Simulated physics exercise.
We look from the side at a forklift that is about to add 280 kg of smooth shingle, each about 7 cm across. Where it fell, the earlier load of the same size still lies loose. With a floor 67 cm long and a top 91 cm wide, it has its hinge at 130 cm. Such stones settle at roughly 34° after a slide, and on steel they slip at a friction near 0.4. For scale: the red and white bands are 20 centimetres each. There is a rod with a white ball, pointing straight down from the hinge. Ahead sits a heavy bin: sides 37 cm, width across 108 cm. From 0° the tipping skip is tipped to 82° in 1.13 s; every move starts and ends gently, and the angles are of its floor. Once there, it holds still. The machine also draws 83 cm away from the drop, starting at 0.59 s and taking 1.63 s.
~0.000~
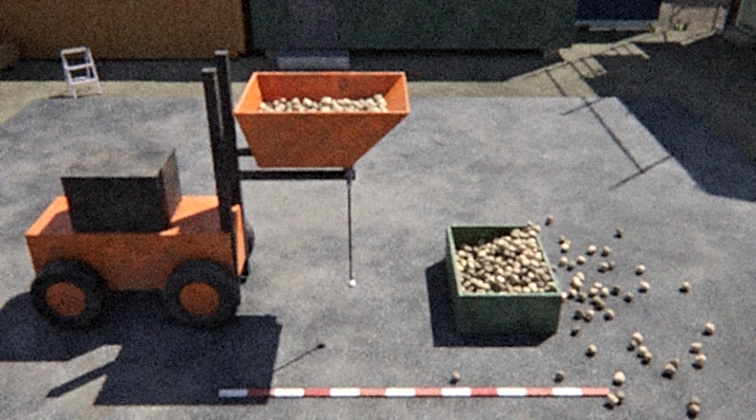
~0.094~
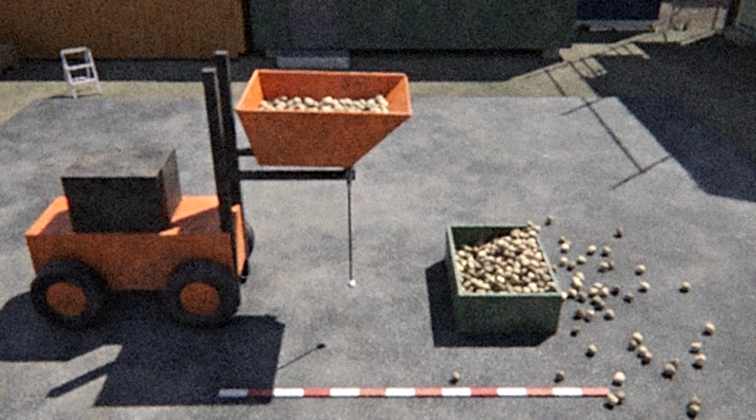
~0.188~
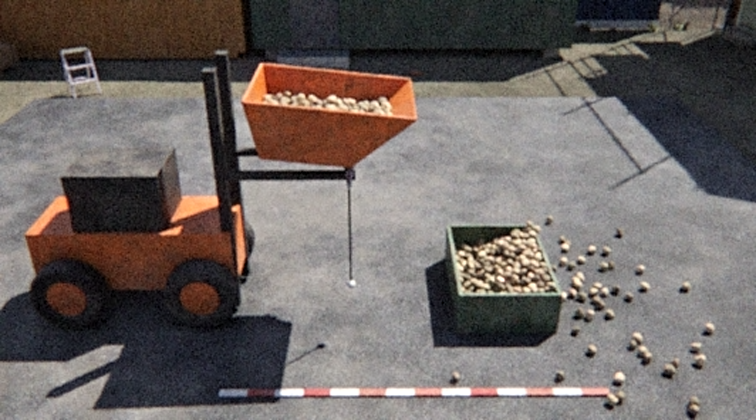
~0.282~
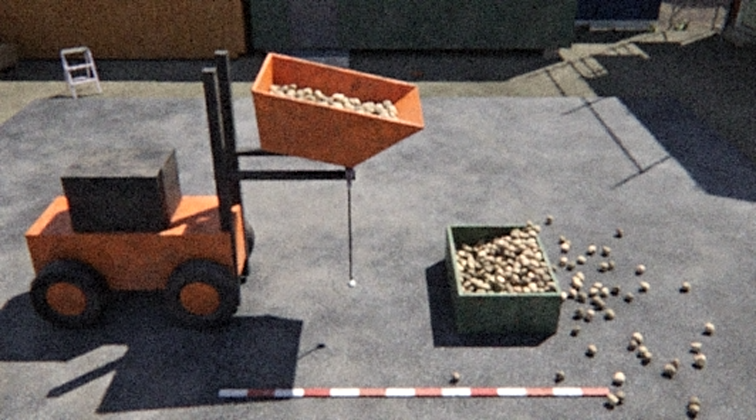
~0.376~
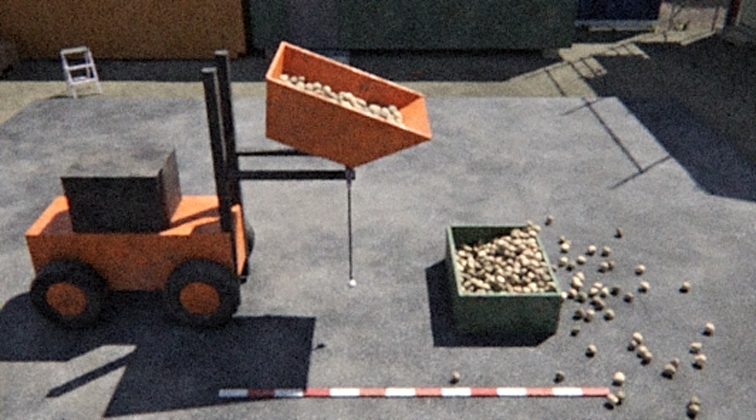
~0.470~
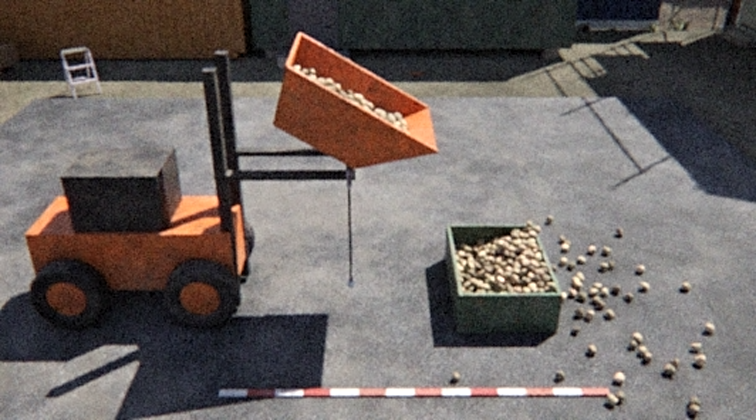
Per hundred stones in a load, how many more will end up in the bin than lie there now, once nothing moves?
Roughly 29 more per hundred.
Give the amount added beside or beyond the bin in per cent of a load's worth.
5 in a hundred.
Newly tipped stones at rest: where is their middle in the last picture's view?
I'd put their centre close to (438, 285).
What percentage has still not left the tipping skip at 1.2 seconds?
30 % still inside.
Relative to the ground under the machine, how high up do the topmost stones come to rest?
Roughly 42 cm higher than the ground.
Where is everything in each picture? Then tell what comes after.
In the first picture, the tipping skip is at 0°, its lip at (409, 114); the top of the load is at (351, 106). The earlier load is highest near (535, 244), 38 cm above ground level, 90 % in the bin, 10 % beside or beyond the bin.
In the second picture, the tipping skip is at 2°, its lip at (411, 115); the top of the load is at (337, 106); the stones move at 0.2 m/s on average.
In the third picture, the tipping skip is at 6°, its lip at (416, 120); the top of the load is at (287, 102); the stones move at 0.5 m/s on average.
In the fourth picture, the tipping skip is at 13°, its lip at (423, 128); the top of the load is at (284, 96); the stones move at 0.6 m/s on average.
The fifth picture shows lip at (431, 139), floor tilted 21°, highest stones at (289, 86); the stones move at 0.7 m/s on average.
The sixth picture shows lip at (437, 152), floor tilted 31°, highest stones at (298, 75); the stones move at 0.8 m/s on average.
After 0.9 s the floor is at 69°; in per cent of one load, 100 in the tipping skip, 90 in the bin, 10 beside or beyond the bin; the foremost stones are at (736, 317).
After 1.2 s the floor is at 82°; in per cent of one load, 31 in the tipping skip, 58 short of the bin, 101 in the bin, 10 beside or beyond the bin; the foremost stones are at (736, 317).
After 2.7 s the floor is at 82°; in per cent of one load, 0 in the tipping skip, 67 short of the bin, 119 in the bin, 14 beside or beyond the bin; the foremost stones are at (736, 317).
After 5.1 s the floor is at 82°; in per cent of one load, 0 in the tipping skip, 67 short of the bin, 119 in the bin, 14 beside or beyond the bin; the foremost stones are at (736, 317). Net gain in the bin, 29.
